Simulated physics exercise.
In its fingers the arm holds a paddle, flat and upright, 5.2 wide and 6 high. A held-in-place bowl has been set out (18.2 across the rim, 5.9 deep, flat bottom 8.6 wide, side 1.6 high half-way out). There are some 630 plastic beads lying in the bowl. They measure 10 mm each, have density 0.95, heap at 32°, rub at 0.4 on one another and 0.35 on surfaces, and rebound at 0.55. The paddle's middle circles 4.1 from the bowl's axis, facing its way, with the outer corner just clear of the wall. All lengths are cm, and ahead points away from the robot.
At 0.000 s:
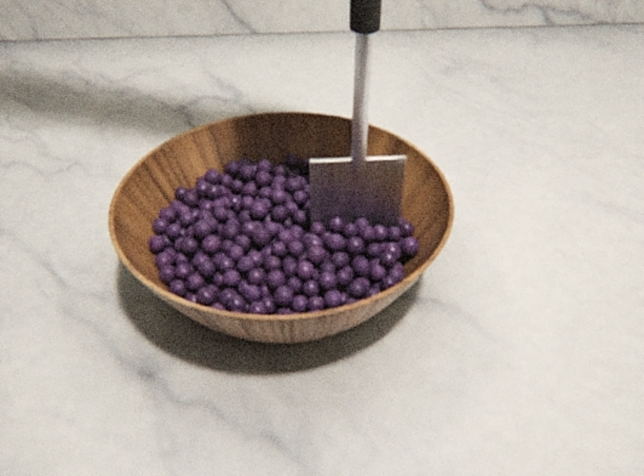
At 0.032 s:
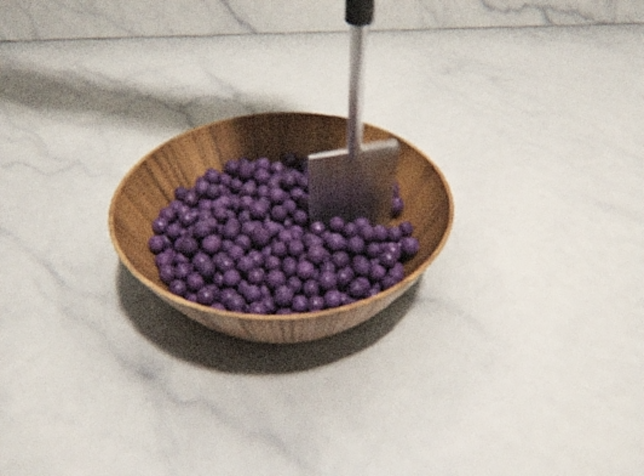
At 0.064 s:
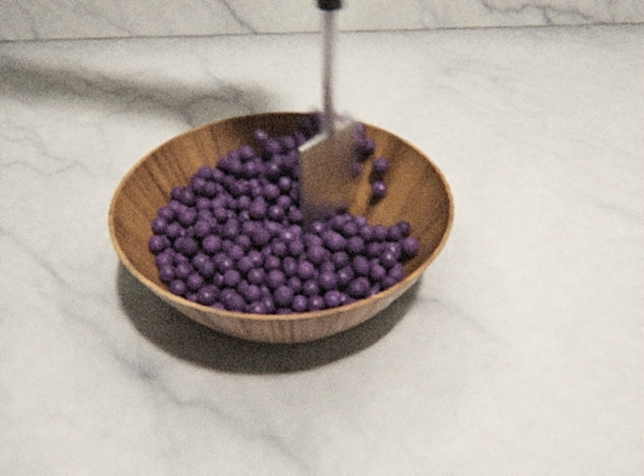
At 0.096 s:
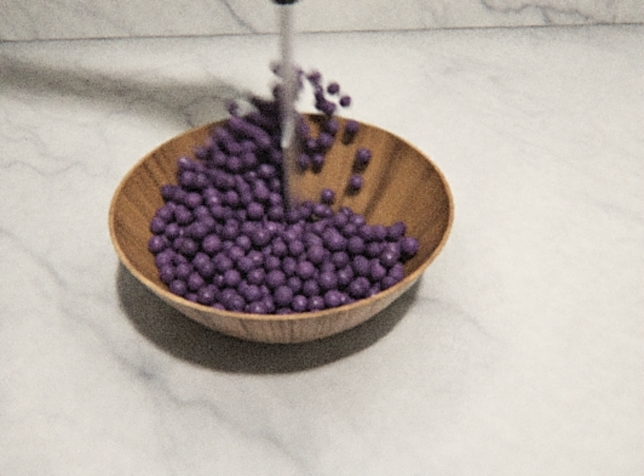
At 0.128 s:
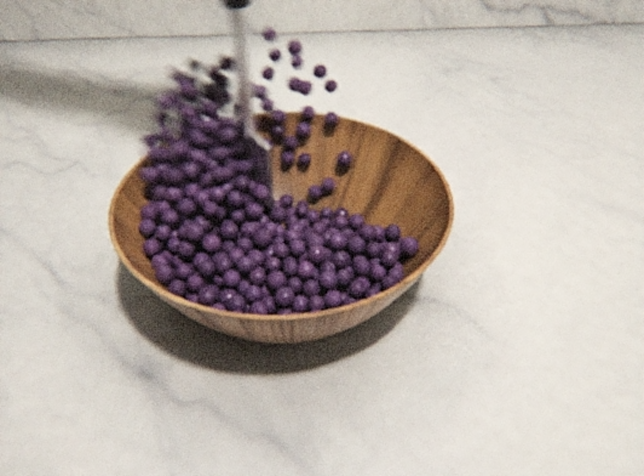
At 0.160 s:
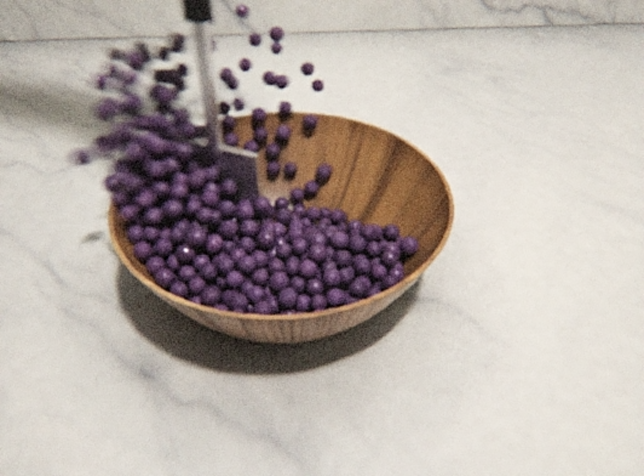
A flat metal paddle swept leftward through purple beads in a wooden bowl, turning as it went, pushing them into a heap at the left side and flinging some up above the rim.
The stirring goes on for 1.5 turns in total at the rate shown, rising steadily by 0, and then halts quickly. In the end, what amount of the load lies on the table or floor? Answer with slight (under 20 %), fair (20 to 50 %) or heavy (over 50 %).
Heavy.
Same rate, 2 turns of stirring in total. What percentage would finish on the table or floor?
I'd expect some 65 per cent.
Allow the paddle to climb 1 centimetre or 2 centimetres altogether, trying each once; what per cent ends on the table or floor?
Close to 50 and 40 percent, in that order.
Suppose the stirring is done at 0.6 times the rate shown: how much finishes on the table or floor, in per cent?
Some 40 in a hundred.
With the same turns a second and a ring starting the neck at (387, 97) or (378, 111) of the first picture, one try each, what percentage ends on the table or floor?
Roughly 20 and 40 per cent.
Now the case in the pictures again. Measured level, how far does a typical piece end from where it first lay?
Near 29 cm.
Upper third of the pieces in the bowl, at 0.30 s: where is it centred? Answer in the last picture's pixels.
Upper-third centre: Approx. (372, 241) px.
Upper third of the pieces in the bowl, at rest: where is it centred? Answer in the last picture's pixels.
Roughly at pixel (236, 293).
After 0.30 s, 298° round, highest piece 12 above the table; 427 in the bowl, 45 on the table or floor, 155 in flight or on the tool.
After 0.43 s, 85° round, highest piece 10 above the table; 316 in the bowl, 209 on the table or floor, 102 in flight or on the tool.
After 0.70 s, 180° round, highest piece 7 above the table; 365 on the table or floor, 261 in the bowl, 1 in flight or on the tool.
After 1.40 s, 180° round, highest piece 5 above the table; 367 on the table or floor, 260 in the bowl.
In the end, 367 on the table or floor, 260 in the bowl. That is 59 % on the table or floor.
